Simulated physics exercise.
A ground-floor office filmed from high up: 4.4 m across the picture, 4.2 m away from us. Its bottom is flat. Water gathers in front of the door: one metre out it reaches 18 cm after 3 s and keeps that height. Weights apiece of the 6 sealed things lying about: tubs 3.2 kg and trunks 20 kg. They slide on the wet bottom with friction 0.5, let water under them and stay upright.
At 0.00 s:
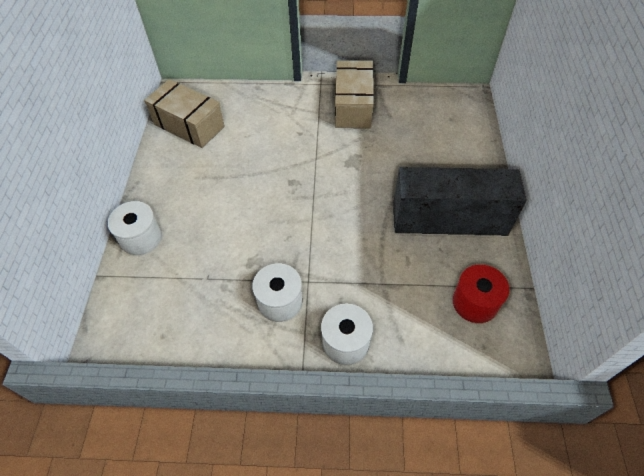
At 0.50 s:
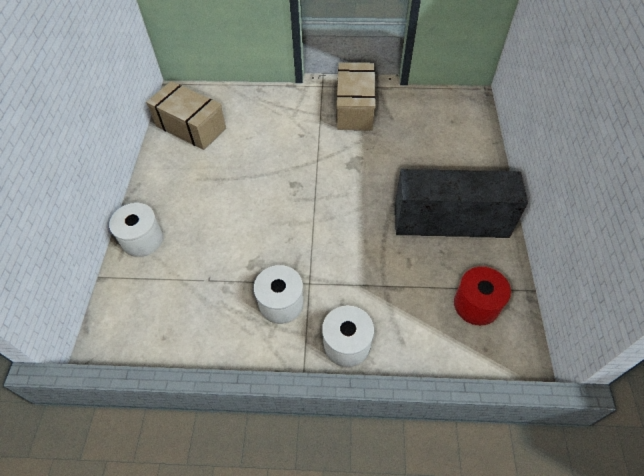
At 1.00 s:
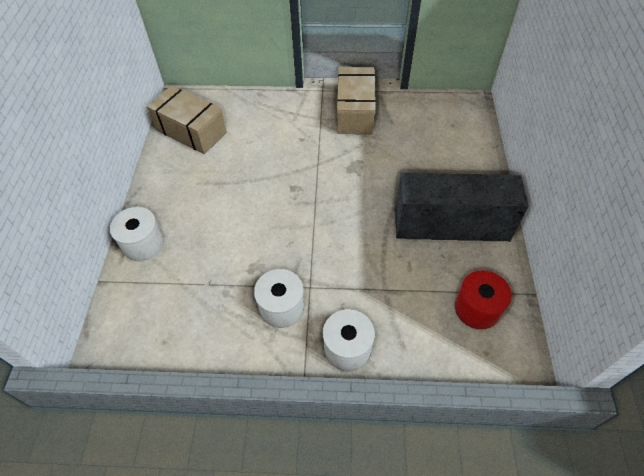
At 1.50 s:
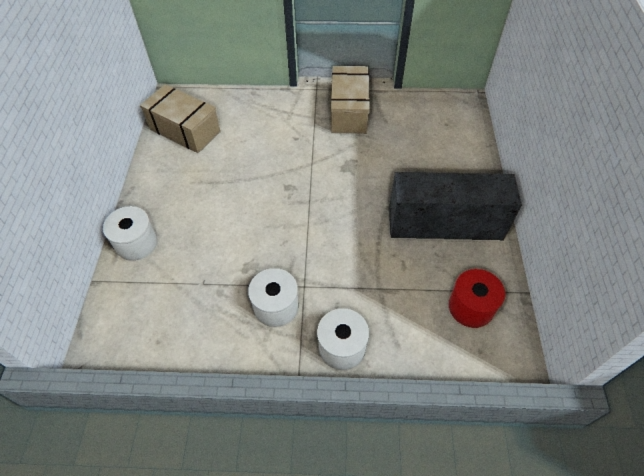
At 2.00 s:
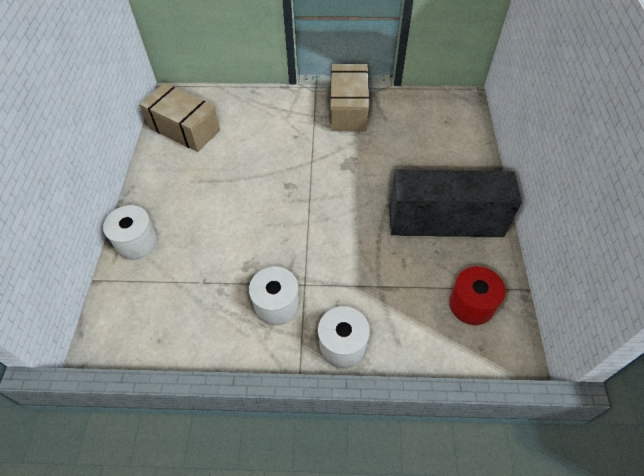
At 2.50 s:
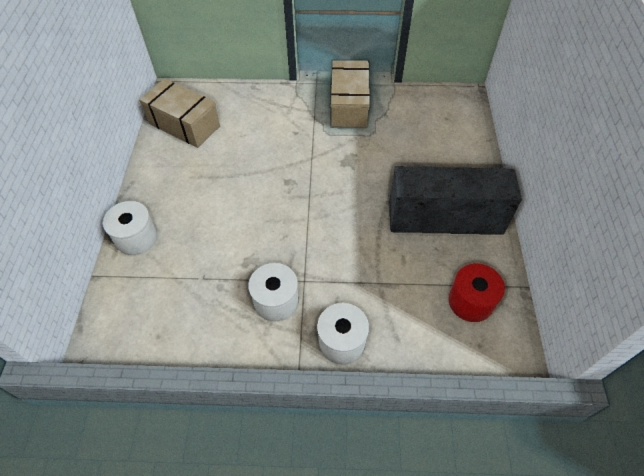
Water darkens the paving outside a walled, ground-floor room seen from high above, rises behind the glass of the doorway, then seeps in and spreads in a small puddle around the box there. Another tan box sits at upper left, a dark block at right, three white tubs and a red one nearer the front. None of these objects shifts, though the view jiggles slightly.
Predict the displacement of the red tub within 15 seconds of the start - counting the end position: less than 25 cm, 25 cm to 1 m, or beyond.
Red tub moves a short way.
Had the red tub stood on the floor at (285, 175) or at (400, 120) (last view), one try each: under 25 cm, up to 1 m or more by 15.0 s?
In that order: It ends far away; it gets carried off.
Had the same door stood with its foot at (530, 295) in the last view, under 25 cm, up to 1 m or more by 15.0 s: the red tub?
In that case the red tub travels far.
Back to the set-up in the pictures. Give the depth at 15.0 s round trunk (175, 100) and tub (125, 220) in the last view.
Roughly 6 and 10 cm.
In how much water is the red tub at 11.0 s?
Roughly 4 cm.
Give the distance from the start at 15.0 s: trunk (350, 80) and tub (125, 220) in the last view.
In turn: 350 cm, 300 cm.
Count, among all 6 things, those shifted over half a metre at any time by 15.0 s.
6 of them.
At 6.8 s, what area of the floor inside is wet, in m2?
Some 16 m2.
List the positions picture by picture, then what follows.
In the first frame, the red tub at (484, 286) rests on the ground; 0.0 m2 under water; 0 of 6 have shifted.
In the second frame, the red tub at (486, 288) rests on the ground; water covers 0.0 m2; 0 of 6 have shifted.
In the third frame, the red tub at (486, 292) rests on the ground; 0.0 m2 under water; 0 of 6 have shifted.
In the fourth frame, the red tub at (480, 290) rests on the ground; water covers 0.0 m2; 0 of 6 have shifted.
In the fifth frame, the red tub at (481, 287), on the bottom; water covers 0.1 m2; 0 of 6 have shifted.
In the sixth frame, the red tub at (480, 285) rests on the ground; water covers 0.5 m2; 0 of 6 have shifted.
After 3.5 s the red tub is near (480, 285), 0.0 m from its start, aground; 0 afloat.
After 6.8 s the red tub is near (480, 285), 0.0 m from its start, aground; 2 afloat.
After 11.0 s the red tub is near (424, 236), 0.7 m from its start, afloat; 5 afloat.
After 15.0 s the red tub is near (437, 256), 0.5 m from its start, afloat; 5 afloat.
